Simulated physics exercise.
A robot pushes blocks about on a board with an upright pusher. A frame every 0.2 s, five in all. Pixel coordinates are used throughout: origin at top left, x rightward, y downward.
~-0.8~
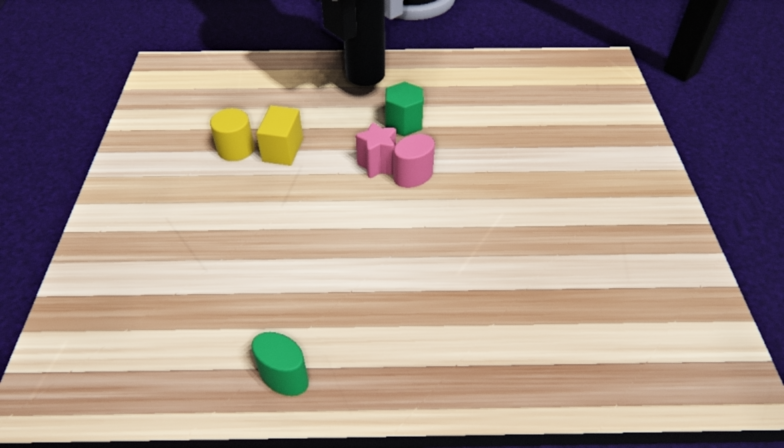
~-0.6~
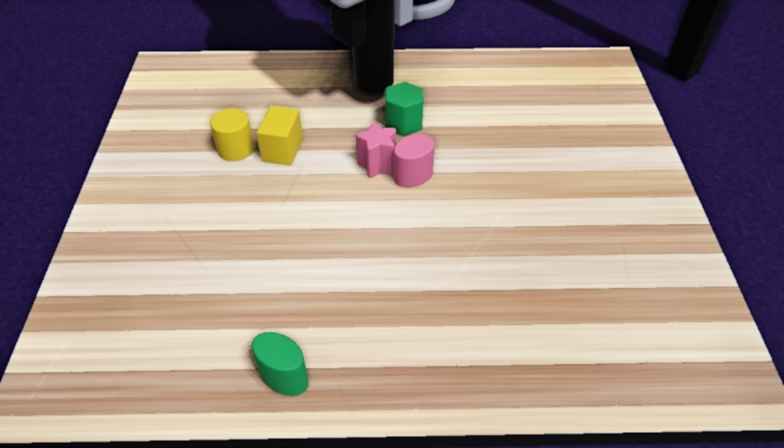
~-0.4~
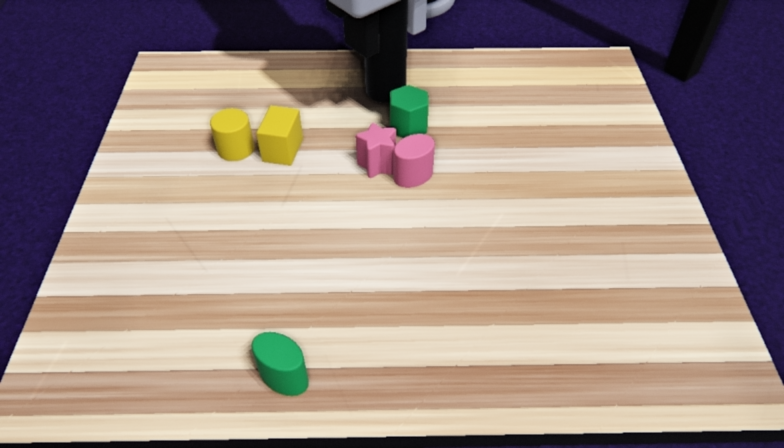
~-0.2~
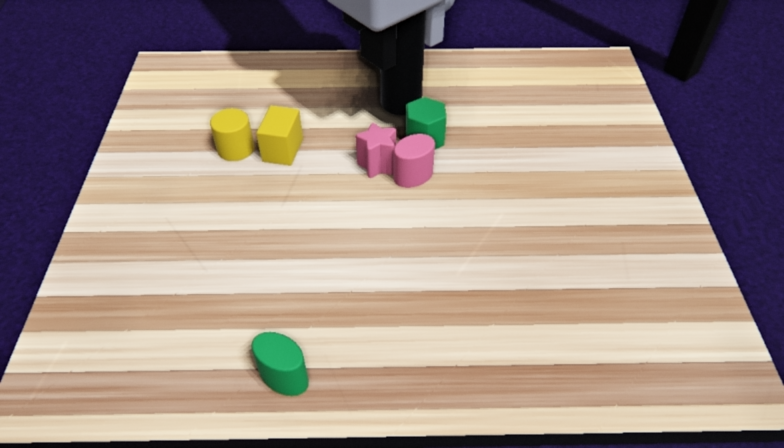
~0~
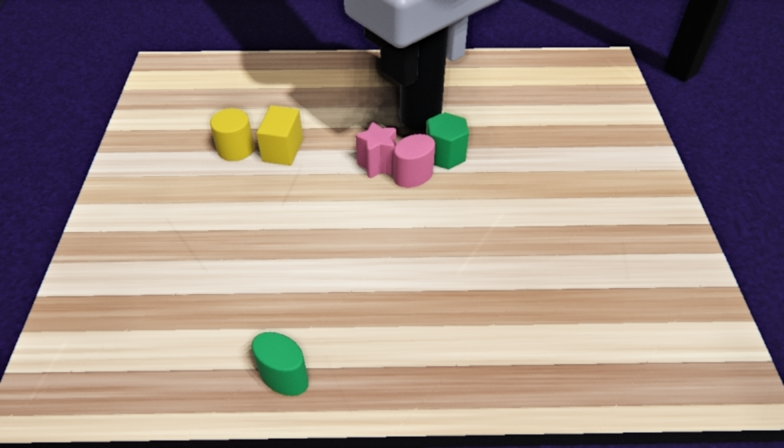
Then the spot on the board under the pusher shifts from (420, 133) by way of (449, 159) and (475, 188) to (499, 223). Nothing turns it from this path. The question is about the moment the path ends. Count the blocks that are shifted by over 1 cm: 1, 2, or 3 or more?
My prediction: One block.
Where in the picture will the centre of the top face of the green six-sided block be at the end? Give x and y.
The green six-sided block ends near (552, 202).
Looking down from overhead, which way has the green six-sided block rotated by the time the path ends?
The twist is anticlockwise.
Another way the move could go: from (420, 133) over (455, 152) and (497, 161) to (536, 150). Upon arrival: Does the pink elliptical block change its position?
Short answer: No.
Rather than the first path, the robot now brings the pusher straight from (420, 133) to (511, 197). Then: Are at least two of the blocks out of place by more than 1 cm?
No.
What follows on the original path. One third of the way, pusher (451, 144); green six-sided block (484, 151).
Two thirds of the way, pusher (478, 173); green six-sided block (519, 179), turned 25° anticlockwise.
At the end, pusher (502, 208); pink elliptical block unmoved; green six-sided block (552, 202), turned 50° anticlockwise.
